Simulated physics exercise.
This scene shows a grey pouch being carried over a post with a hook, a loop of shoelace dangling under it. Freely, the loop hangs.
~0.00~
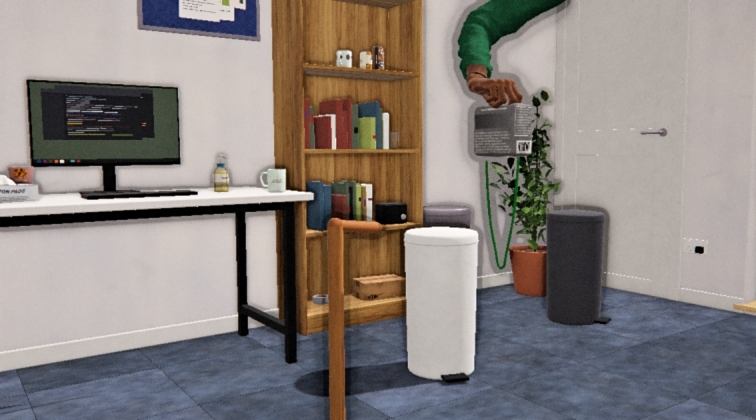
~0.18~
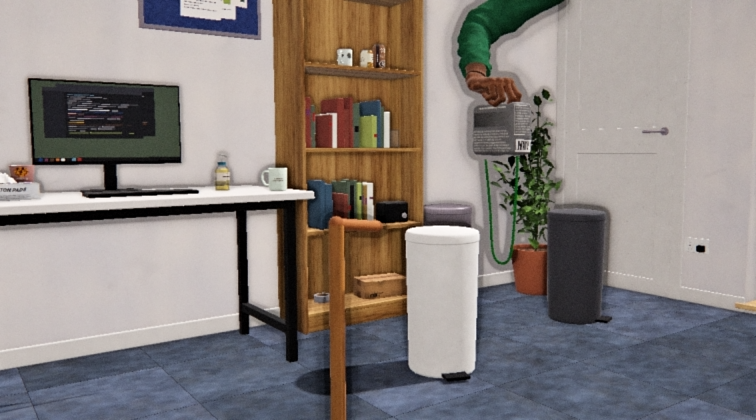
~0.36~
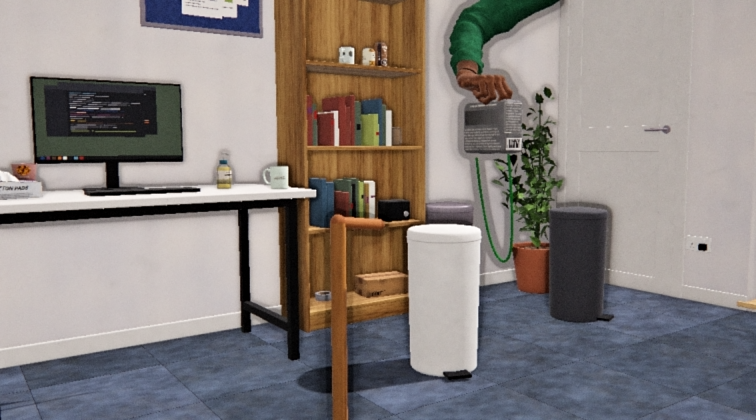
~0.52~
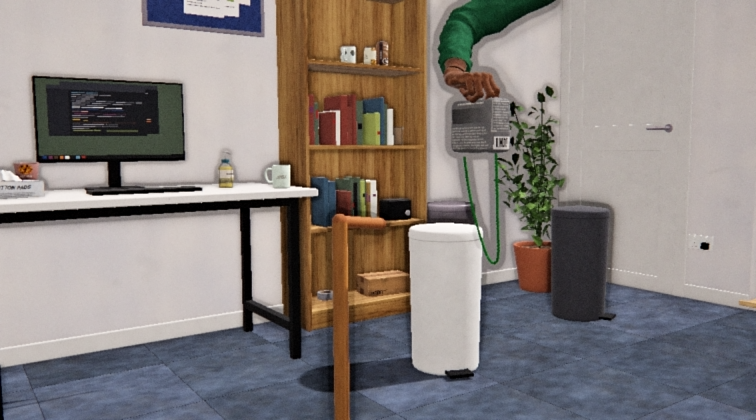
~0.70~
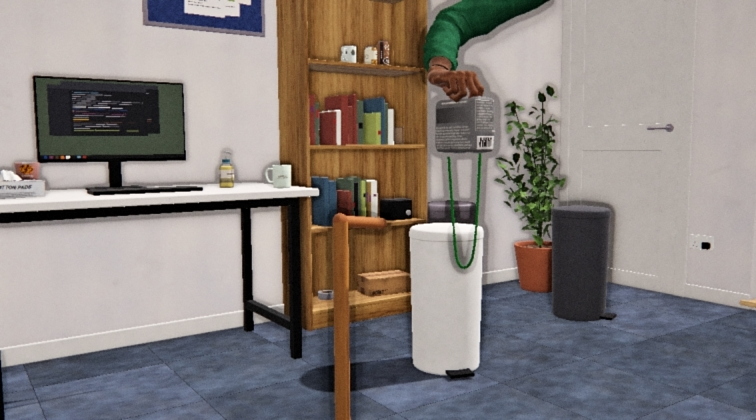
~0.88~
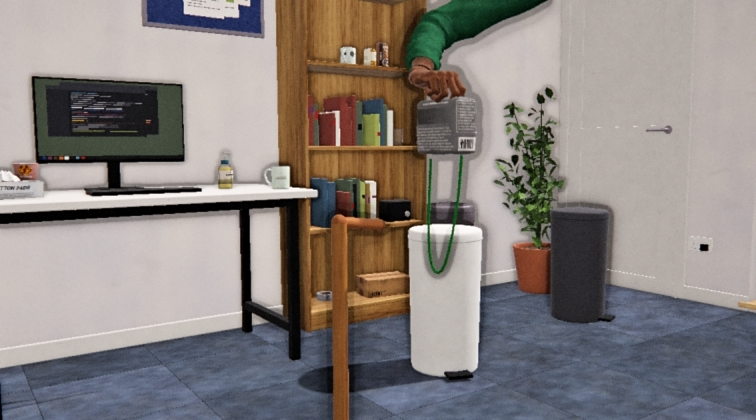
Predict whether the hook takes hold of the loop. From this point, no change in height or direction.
The hook takes hold of it.
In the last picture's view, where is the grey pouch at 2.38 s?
I'd put it at roughly (270, 123) in the last picture's pixels.
After 1.28 s, pouch nearing the post near (405, 126).
After 1.76 s, pouch over the post near (351, 125).
After 2.38 s, pouch past the post near (270, 123).
At rest, pouch past the post near (240, 123); loop tight round the post, hand stopped. The grey pouch is jerked back by its loop.
